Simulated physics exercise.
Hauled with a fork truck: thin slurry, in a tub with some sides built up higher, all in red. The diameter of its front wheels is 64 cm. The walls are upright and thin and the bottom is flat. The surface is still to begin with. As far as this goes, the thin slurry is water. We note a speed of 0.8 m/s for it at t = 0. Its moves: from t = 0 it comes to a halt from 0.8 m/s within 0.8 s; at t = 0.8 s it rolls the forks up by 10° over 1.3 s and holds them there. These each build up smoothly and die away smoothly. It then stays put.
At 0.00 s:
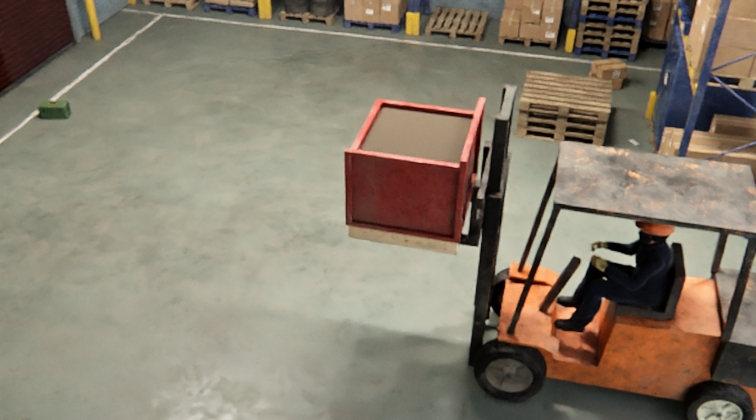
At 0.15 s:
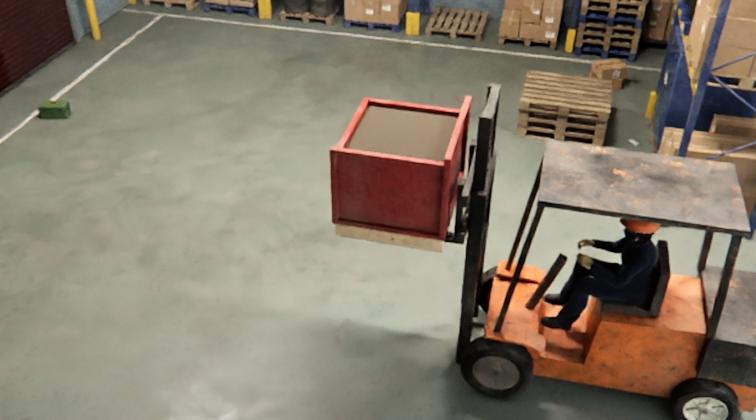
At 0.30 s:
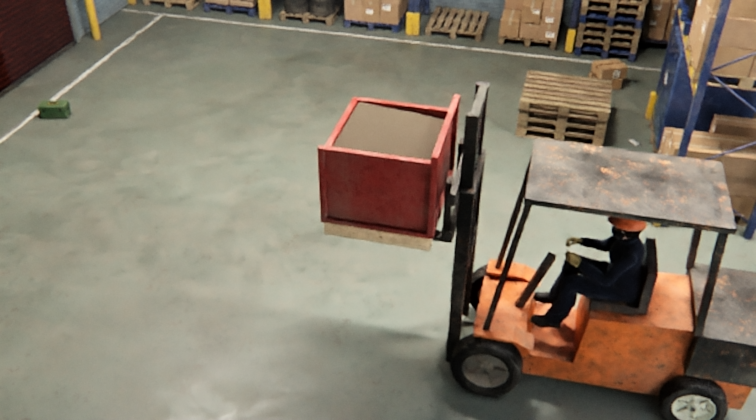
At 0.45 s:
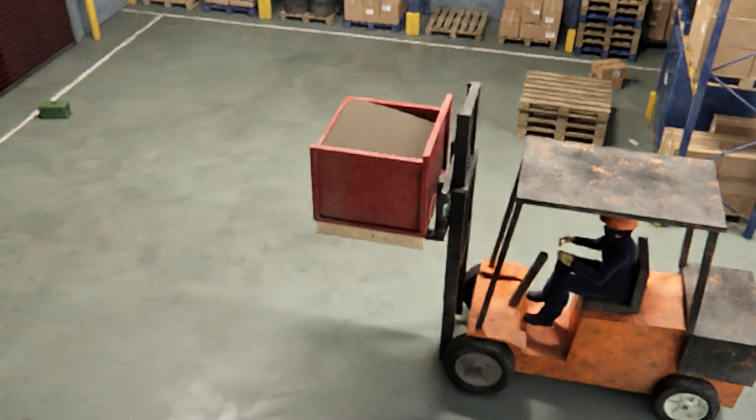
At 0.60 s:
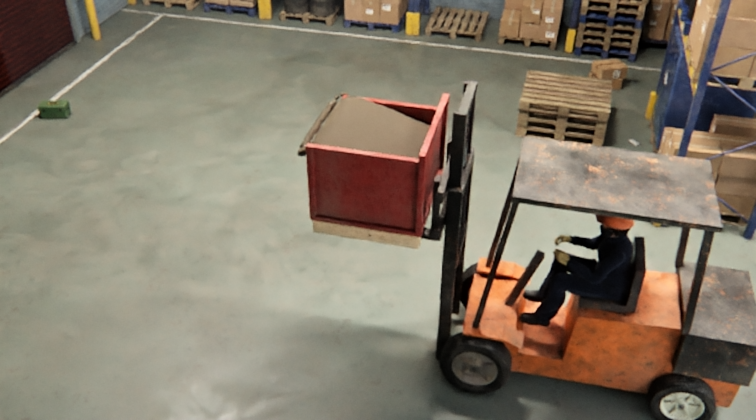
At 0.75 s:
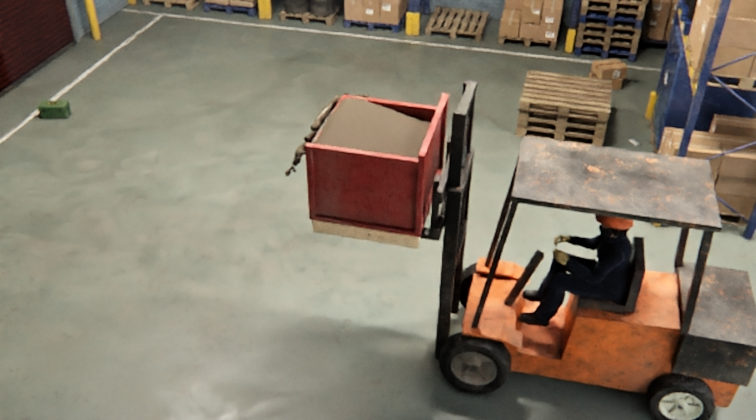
At first, an orange forklift with a seated driver rolls left across a warehouse floor, carrying a raised red tub of brownish liquid whose surface lies flat. As the forklift slows, the liquid climbs toward the tub's left side, then slops over that edge in a ragged stream.
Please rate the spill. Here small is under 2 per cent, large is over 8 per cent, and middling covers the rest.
The spill comes out middling.
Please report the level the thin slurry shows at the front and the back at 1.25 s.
The surface sits near 52 cm in front and near 56 cm at the rear.
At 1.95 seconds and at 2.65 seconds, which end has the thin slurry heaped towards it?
Towards the aft, and after that towards the fore.
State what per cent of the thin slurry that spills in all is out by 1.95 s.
Near 40 in a hundred.
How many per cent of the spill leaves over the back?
Some 10 per cent of it.
After 1.25 s front 52 cm, middle 55 cm, back 56 cm above the floor; the loss stands at 2 per cent, over the front.
After 1.95 s front 40 cm, middle 54 cm, back 72 cm above the floor; the loss stands at 2 per cent, over the front.
After 2.65 s front 63 cm, middle 52 cm, back 49 cm above the floor; the loss stands at 3 per cent, over the front and the far side.
After 5.09 s the loss stands at 5 per cent, over the far side and the front, 24 of 452 litres.
